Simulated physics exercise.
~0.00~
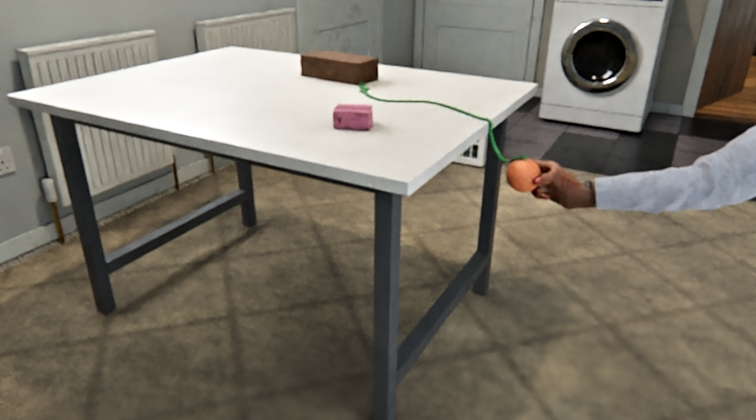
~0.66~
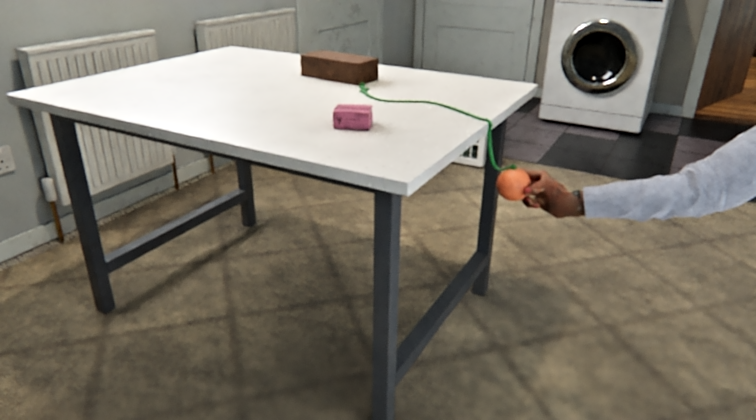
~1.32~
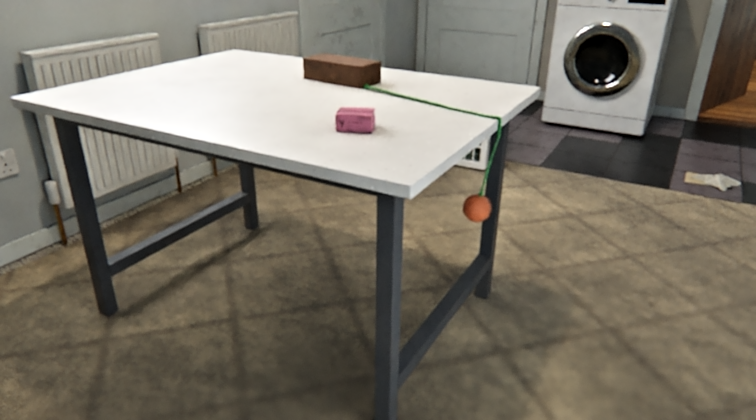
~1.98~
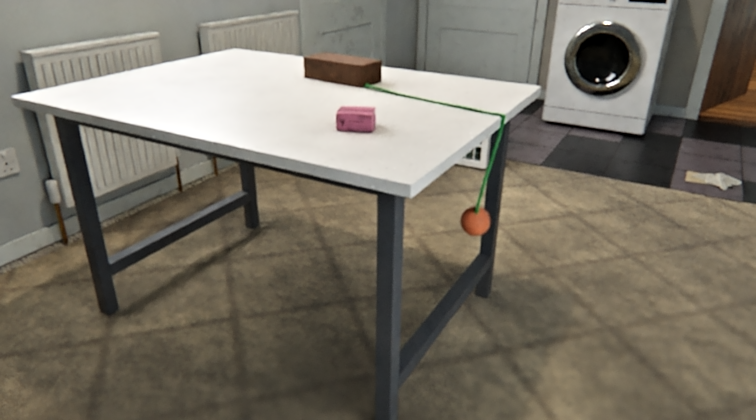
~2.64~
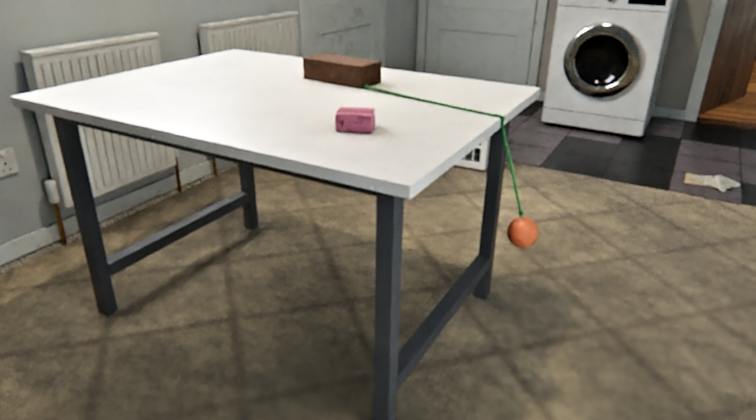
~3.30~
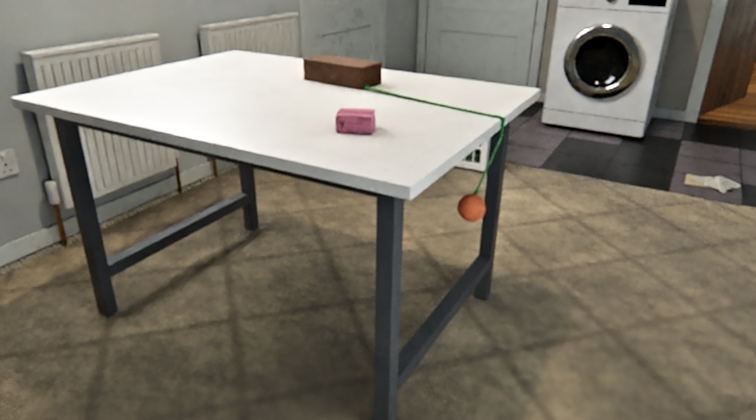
In the video, a hand holds an orange tied to a green ribbon running to a brown brick on a white table, then lets go and withdraws. The orange drops slightly and swings below the table edge, while the brick and pink box stay in place.
